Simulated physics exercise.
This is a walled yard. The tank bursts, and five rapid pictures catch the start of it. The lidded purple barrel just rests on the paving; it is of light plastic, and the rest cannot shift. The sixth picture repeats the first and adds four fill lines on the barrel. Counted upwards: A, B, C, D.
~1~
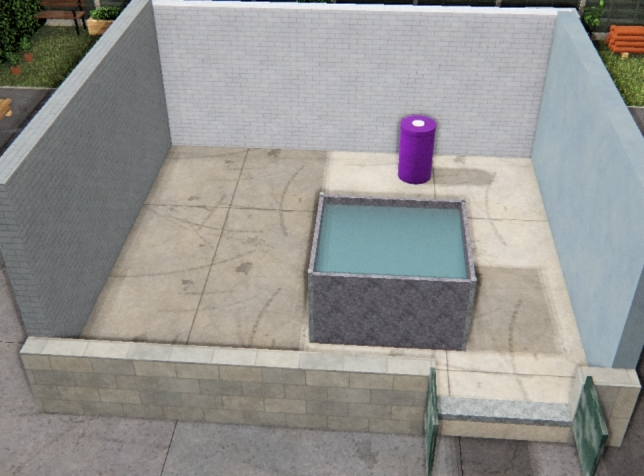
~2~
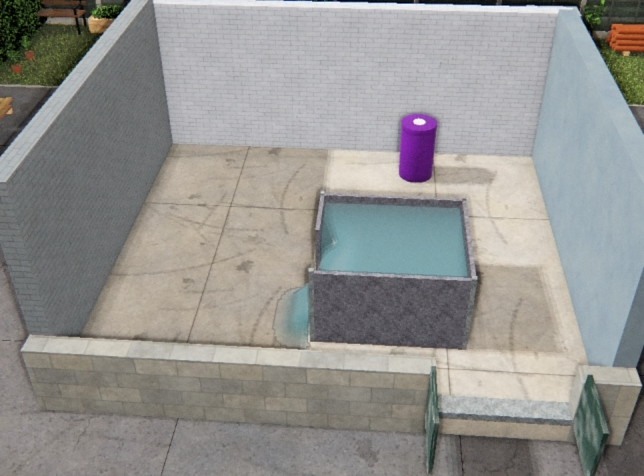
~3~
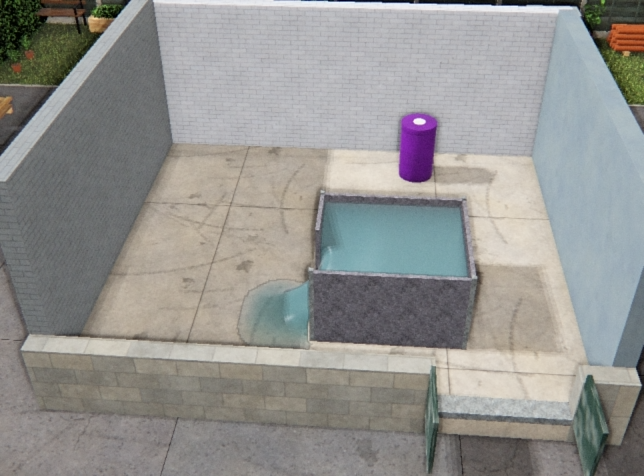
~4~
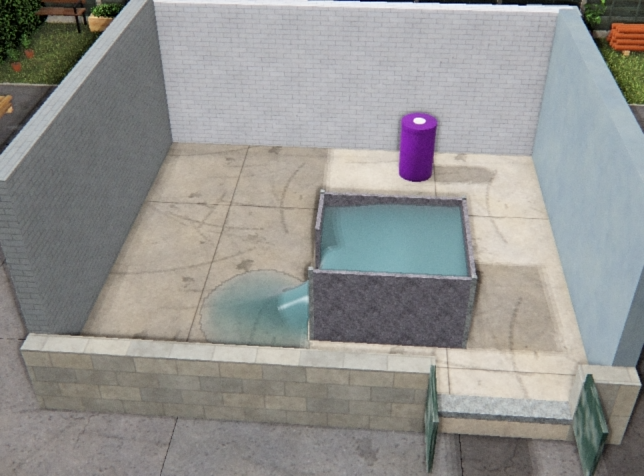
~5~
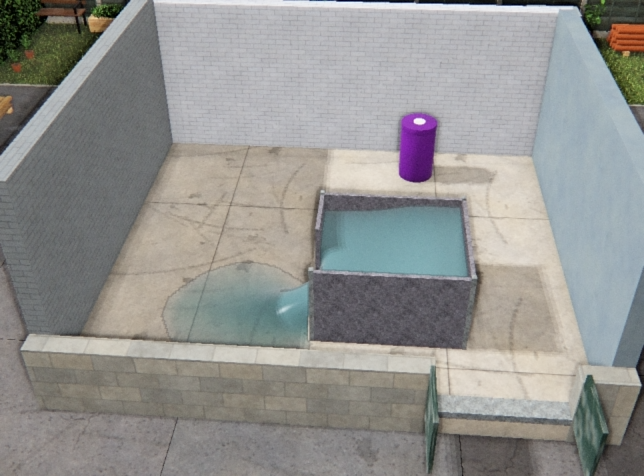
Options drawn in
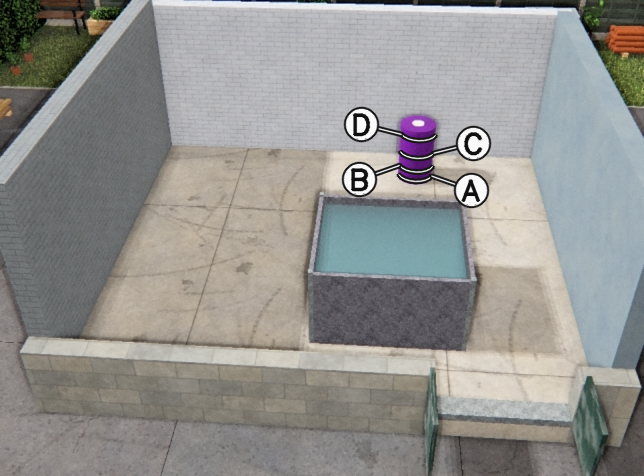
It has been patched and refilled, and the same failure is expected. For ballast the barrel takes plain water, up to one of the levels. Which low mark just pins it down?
It is B.
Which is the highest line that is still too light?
That would be A.
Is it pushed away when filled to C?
No, not at all.
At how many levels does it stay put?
Three of the four.
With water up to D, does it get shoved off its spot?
No, that is safe.
On the marked copy, A at (415, 181); B at (416, 172); C at (417, 158); D at (418, 140); from the bottom up A, B, C, D.
With A, it is pushed about twice its own width away.
With B, it does not move.
With C, it does not move.
With D, it does not move.
